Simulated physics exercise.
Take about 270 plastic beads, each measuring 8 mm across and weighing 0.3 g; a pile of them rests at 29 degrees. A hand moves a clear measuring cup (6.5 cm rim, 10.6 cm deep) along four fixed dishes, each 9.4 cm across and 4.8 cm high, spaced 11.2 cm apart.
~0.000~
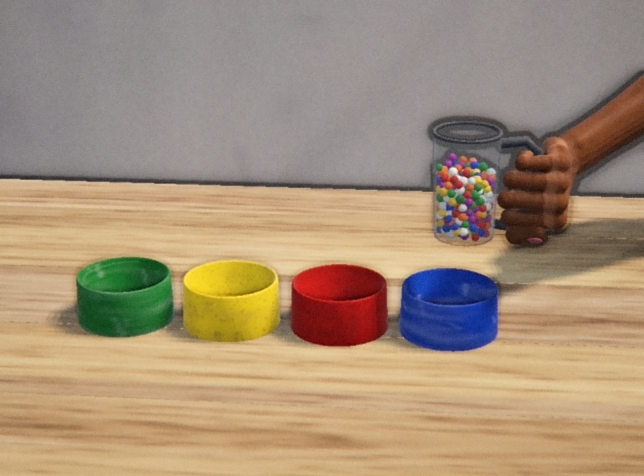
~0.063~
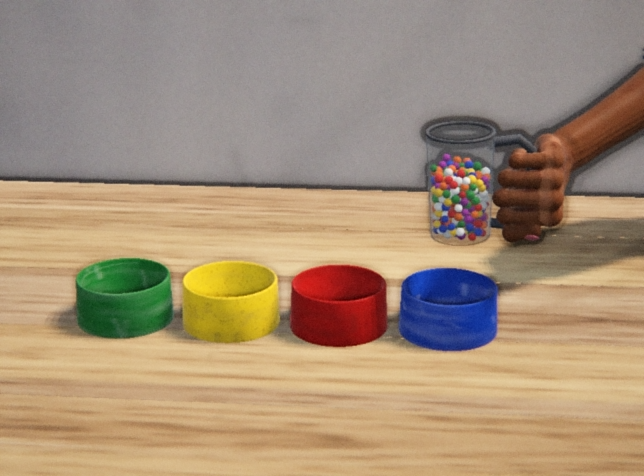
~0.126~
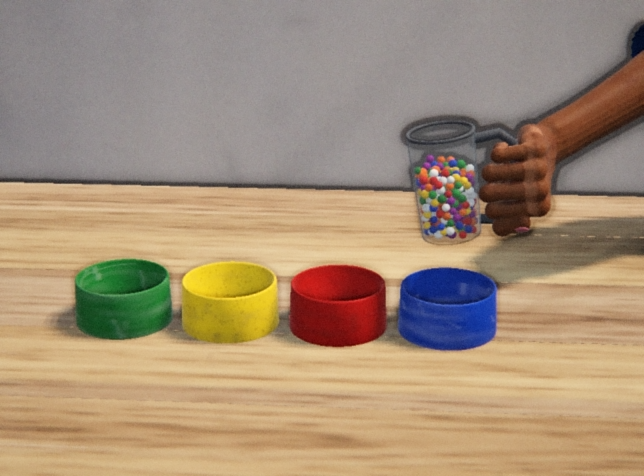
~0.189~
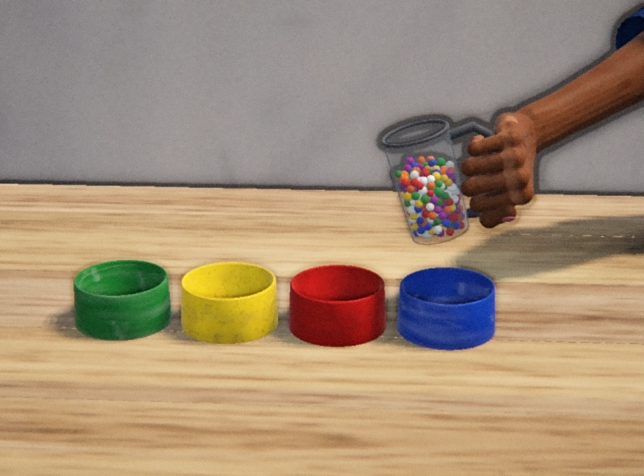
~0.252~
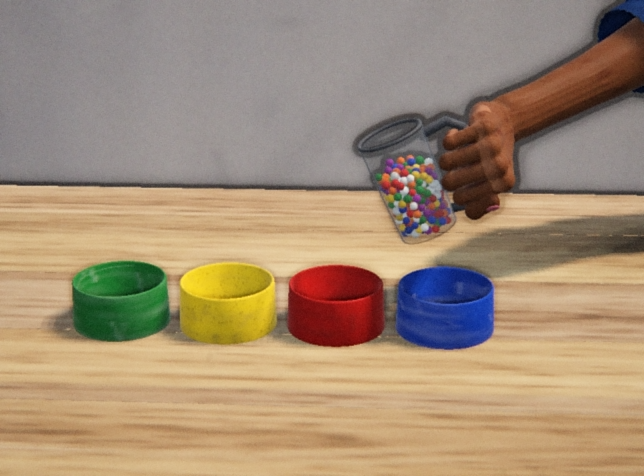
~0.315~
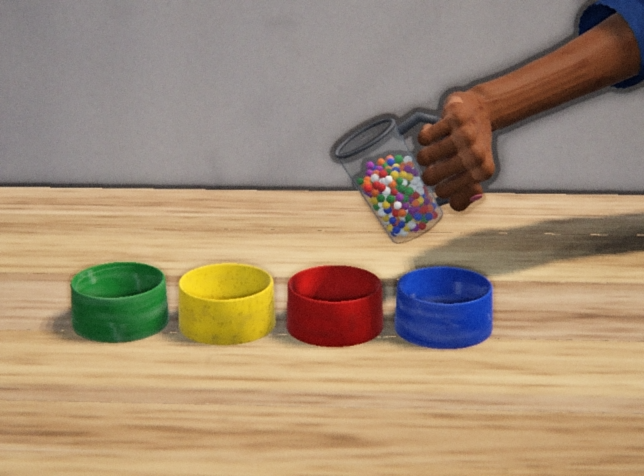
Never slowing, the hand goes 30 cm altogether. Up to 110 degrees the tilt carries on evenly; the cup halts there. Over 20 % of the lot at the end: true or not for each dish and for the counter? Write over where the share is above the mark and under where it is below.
Red: Under; blue: Under; green: Over; yellow: Under; counter: Over.
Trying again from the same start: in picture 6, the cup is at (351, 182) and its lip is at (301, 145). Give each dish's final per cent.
Per cent kept: Red 0; blue 0; green 90; yellow 0.
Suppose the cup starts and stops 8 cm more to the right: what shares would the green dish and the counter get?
Shares in that case - green 50 / counter 40.
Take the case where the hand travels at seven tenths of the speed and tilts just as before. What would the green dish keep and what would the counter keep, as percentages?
Shares - green 70, counter 20.
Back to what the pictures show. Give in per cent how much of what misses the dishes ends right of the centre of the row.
I'd estimate close to 0 in a hundred.
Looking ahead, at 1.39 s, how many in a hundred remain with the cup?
Somewhere near 15 per cent.
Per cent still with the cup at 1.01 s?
Somewhere close to 95 percent.
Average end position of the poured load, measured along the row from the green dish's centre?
I'd say about 7 cm, heading down the x axis.
Then, at 0.73 s, tilt 80 degrees; cup holds 100 %.
After 1.01 s, tilt 109 degrees; cup holds 95 %, green 5 %.
After 1.39 s, tilt 110 degrees; cup holds 15 %, green 45 %.
In the end, at 2.4 s, red 0 %, blue 0 %, green 65 %, yellow 0 %, counter 35 %.
